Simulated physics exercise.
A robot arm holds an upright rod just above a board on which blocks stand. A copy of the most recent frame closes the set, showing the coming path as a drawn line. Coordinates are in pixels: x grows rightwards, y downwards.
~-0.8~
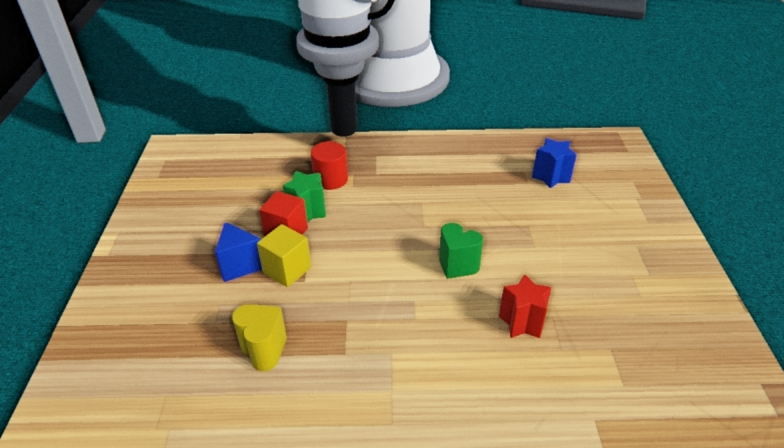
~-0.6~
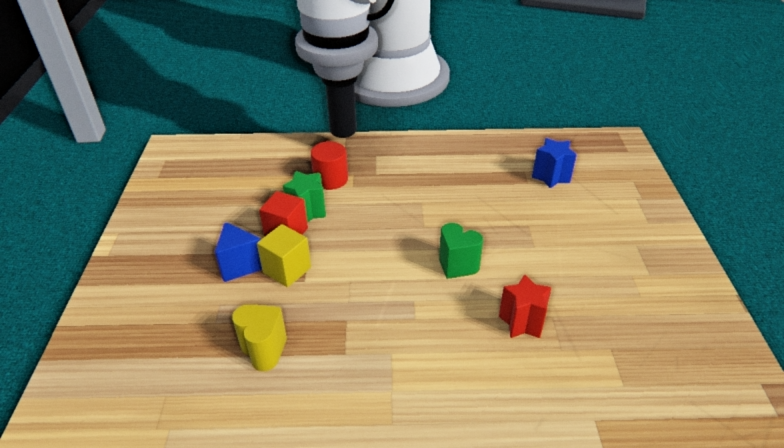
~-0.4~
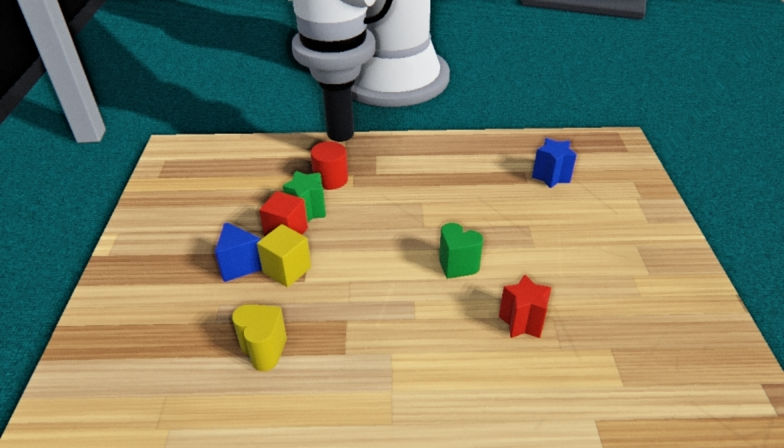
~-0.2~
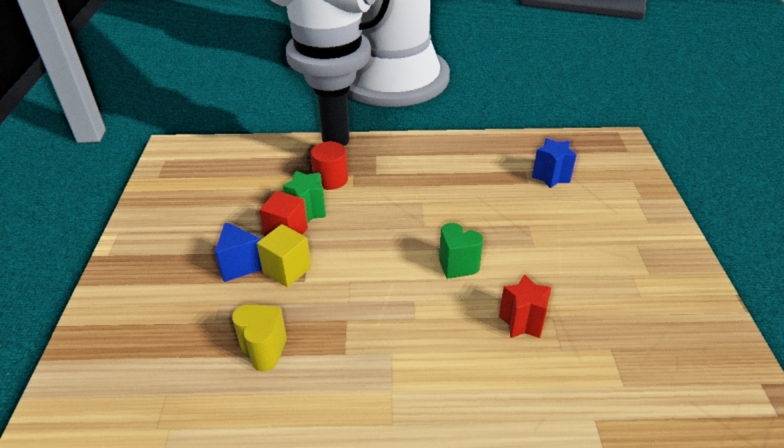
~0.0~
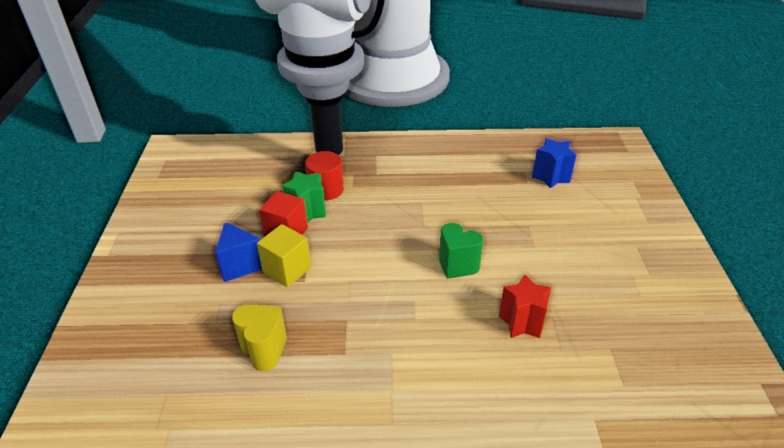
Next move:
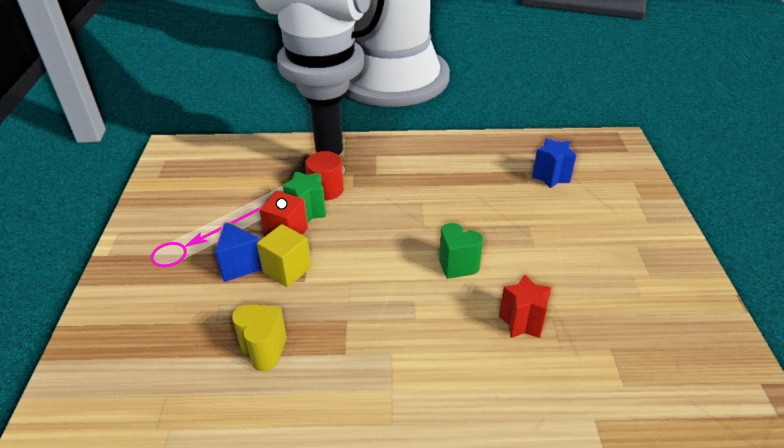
At first, a robot arm holds a dark upright rod at the far edge of a wooden board, just behind a red cylinder among scattered coloured blocks. The rod shifts slightly left and toward the viewer, then nudges the cylinder a little closer to the green star, while the other blocks stay still.
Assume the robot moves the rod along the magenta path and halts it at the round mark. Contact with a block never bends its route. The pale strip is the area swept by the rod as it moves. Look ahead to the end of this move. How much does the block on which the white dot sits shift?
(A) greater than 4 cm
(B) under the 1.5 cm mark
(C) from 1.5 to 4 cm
That would be B.
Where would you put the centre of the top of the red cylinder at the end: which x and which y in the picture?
It sits at (315, 174).
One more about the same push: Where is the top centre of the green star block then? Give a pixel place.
Roughly at (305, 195).
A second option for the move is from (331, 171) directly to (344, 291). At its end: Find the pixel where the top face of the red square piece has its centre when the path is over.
Its top face will be centred at roughly (261, 217).
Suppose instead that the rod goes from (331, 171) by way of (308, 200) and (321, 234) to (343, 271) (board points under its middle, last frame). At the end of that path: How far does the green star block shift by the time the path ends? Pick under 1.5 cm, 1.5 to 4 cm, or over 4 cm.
Once the path is done, the green star block lies more than 4 cm from its present place.
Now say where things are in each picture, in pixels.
The first frame shows tip of the rod (344, 131), middles of tops, blue triangle (234, 237), red square piece (282, 204), green star block (304, 182), red cylinder (328, 151).
The second frame shows rod (343, 132), nothing pushed.
The third frame shows rod (341, 136), nothing pushed.
The fourth frame shows rod (336, 142), nothing pushed.
The fifth frame shows rod (329, 151), blue triangle (234, 237), red square piece (282, 204), green star block (304, 182), red cylinder (323, 161).
The line goes straight from (331, 171) to (169, 254); the dot is on the red square piece.
On the path given first. One third of the way, rod (280, 177); red square piece (277, 211), turned 25° clockwise; green star block (305, 195); red cylinder (315, 174).
Two thirds of the way, rod (224, 205); red square piece (277, 211), turned 25° clockwise; green star block (305, 195); red cylinder (315, 174).
At the end, rod (162, 235); blue triangle unmoved; red square piece (277, 211), turned 25° clockwise; green star block (305, 195); red cylinder (315, 174).
